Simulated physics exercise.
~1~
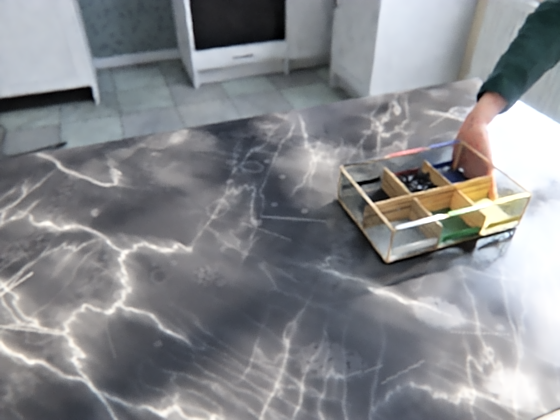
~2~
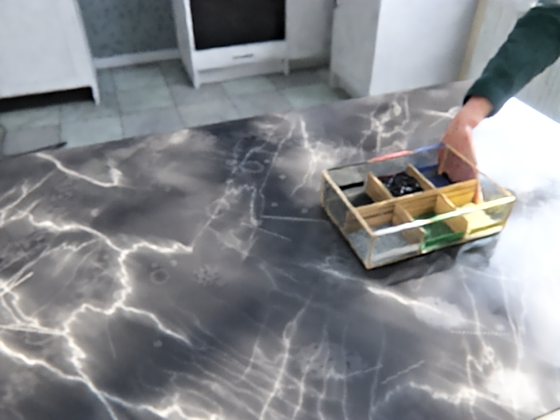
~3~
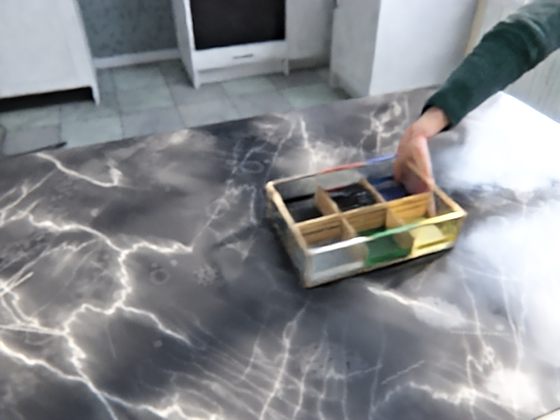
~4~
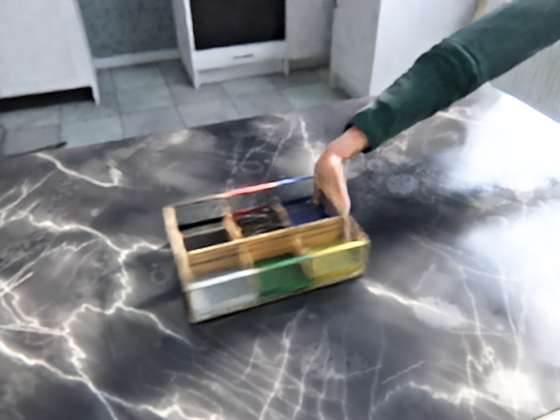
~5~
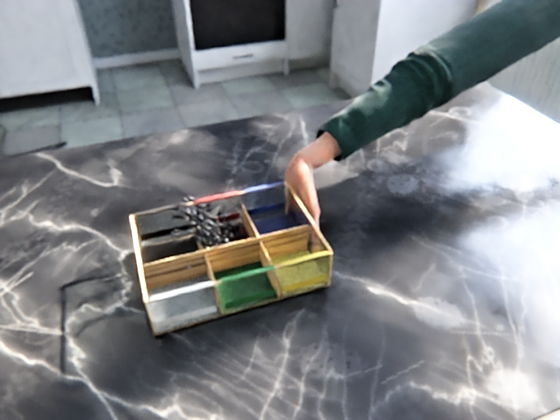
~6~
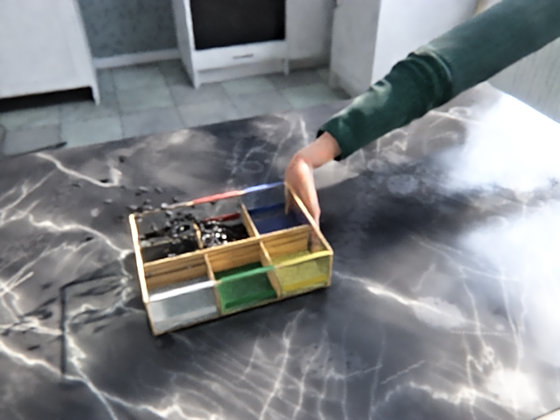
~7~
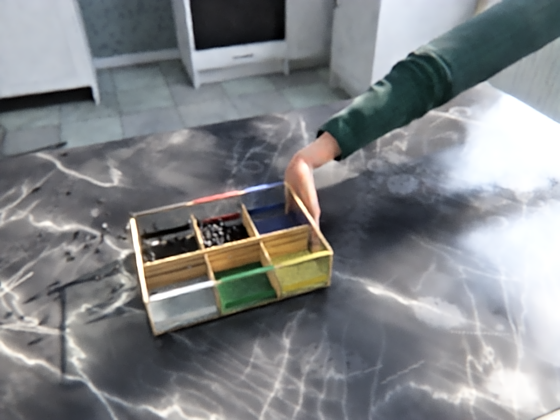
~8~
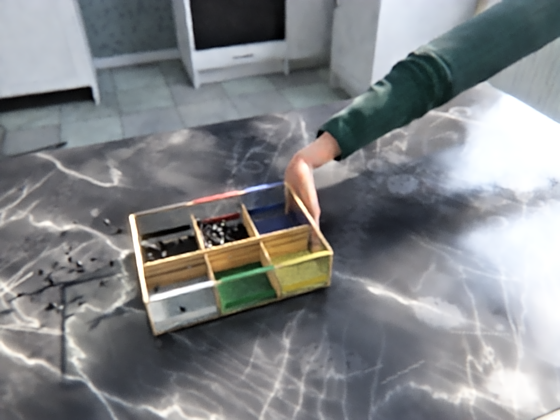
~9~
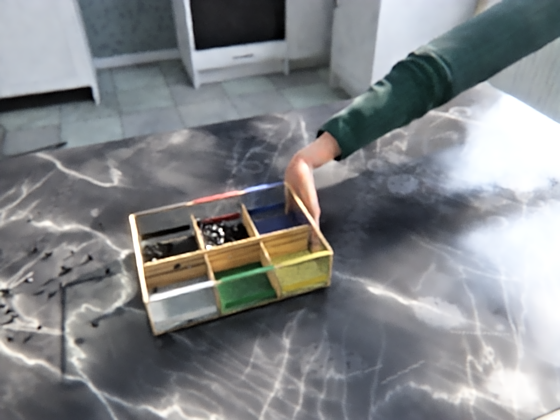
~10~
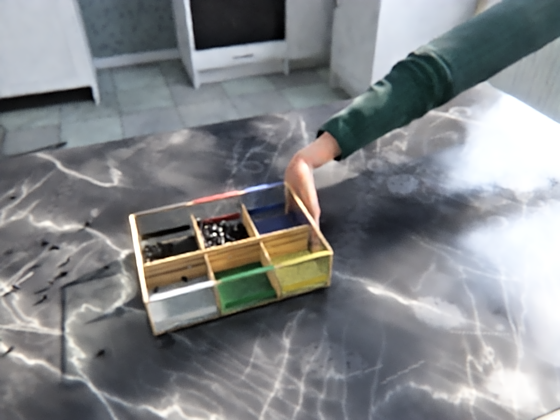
A divided tray holding small black beans was pulled left across a dark marbled table by a hand in a green sleeve, then stopped abruptly, and some beans flew out and scattered over the tabletop to the left while the rest stayed inside.
